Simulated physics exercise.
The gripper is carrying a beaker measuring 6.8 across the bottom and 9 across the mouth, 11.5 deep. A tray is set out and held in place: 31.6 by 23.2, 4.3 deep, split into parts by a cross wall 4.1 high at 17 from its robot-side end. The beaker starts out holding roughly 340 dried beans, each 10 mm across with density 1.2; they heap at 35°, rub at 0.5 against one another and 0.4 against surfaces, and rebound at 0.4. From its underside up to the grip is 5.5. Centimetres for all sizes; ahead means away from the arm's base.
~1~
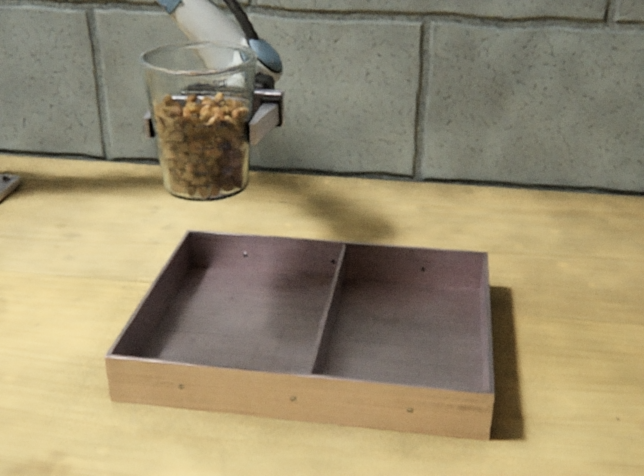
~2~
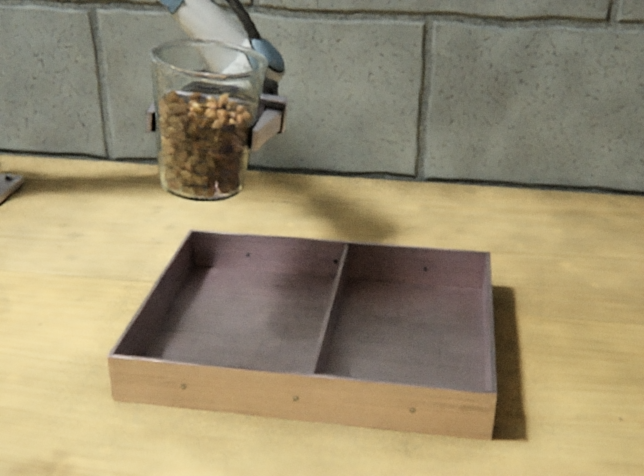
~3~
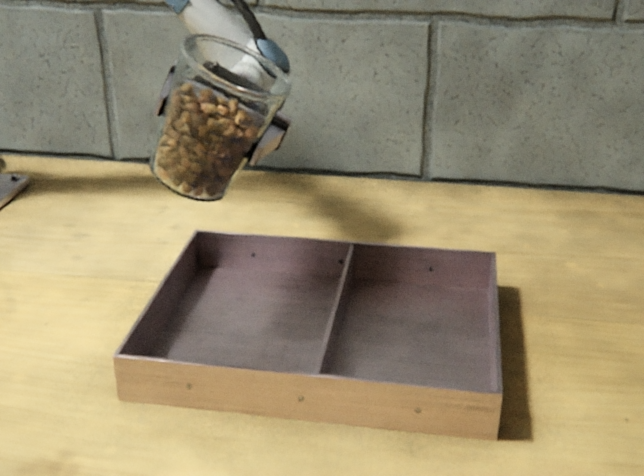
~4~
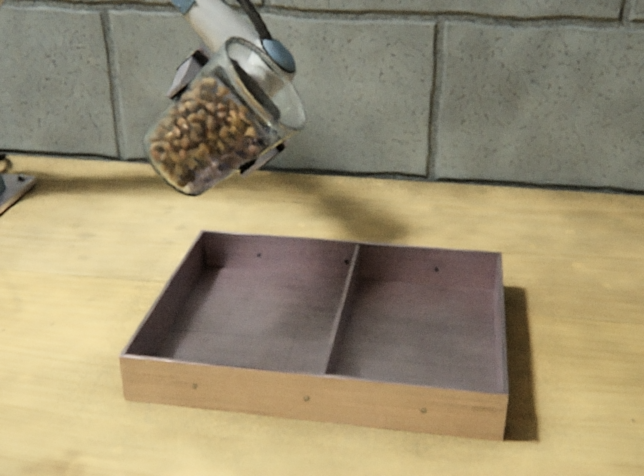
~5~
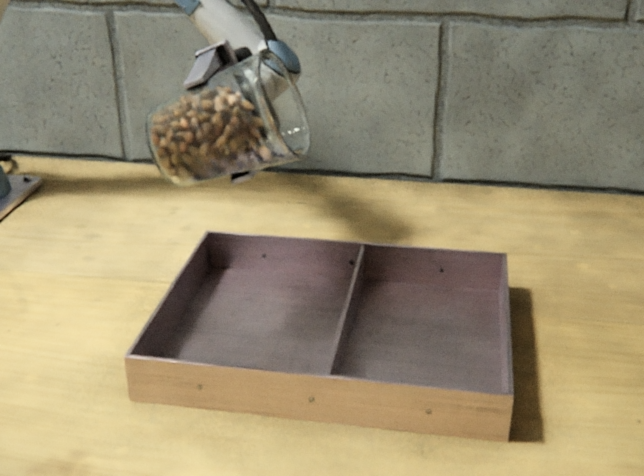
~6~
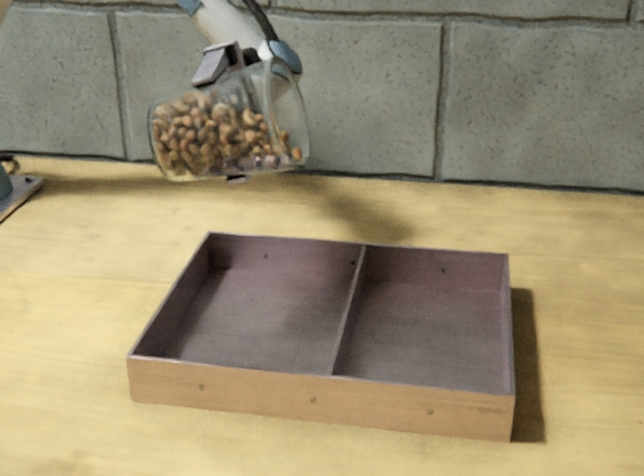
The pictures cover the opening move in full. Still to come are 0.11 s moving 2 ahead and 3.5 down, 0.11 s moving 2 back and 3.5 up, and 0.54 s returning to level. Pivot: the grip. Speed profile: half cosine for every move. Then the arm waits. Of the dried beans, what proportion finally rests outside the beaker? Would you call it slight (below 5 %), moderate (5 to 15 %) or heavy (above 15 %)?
I would call it slight.
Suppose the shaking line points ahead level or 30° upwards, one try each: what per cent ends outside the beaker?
It comes to around 25 per cent on the first try and around 40 per cent on the second.
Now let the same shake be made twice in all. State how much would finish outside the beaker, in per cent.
In that case it would be near 5 percent.
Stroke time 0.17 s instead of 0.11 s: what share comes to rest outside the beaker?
Roughly 0 percent would.
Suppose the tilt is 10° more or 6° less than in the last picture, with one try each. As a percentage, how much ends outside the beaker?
Estimates, in order: 10 % and 0 %.
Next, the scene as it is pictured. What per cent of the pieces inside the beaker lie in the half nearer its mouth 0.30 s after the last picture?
Around 35 percent.
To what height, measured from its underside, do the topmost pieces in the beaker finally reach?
Height at rest: About 10.5 centimetres.
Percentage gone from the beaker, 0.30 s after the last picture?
I'd say some 0 percent.
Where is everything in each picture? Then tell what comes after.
In the first frame, beaker middle at (203, 124), level; upper third of the load around (204, 116), from x 160 to 245, top at y 90; 339 in the beaker.
In the second frame, beaker middle at (205, 124), tilted 7° forward; upper third of the load around (204, 116), from x 165 to 245, top at y 90.
In the third frame, beaker middle at (212, 124), tilted 26° forward; upper third of the load around (205, 115), from x 160 to 255, top at y 85.
In the fourth frame, beaker middle at (219, 125), tilted 48° forward; upper third of the load around (209, 114), from x 155 to 260, top at y 80.
In the fifth frame, beaker middle at (224, 127), tilted 67° forward; upper third of the load around (210, 112), from x 155 to 270, top at y 90.
In the sixth frame, beaker middle at (226, 128), tilted 74° forward; upper third of the load around (206, 115), from x 160 to 300, top at y 95; 339 in the beaker.
Then, 0.30 s after the last picture, tilted 70° forward, highest piece 23 above the table; 338 in the beaker, 1 in flight or on a rim.
Then, 0.61 s after the last picture, tilted 14° forward, highest piece 26 above the table; 337 in the beaker, 2 in the robot-side part.
Then, 0.96 s after the last picture, level, highest piece 26 above the table; 337 in the beaker, 2 in the robot-side part.
Then, 2.01 s after the last picture, level, highest piece 26 above the table; 337 in the beaker, 2 in the robot-side part.
Final count, 337 in the beaker, 2 in the robot-side part. That is 1 % outside the beaker.
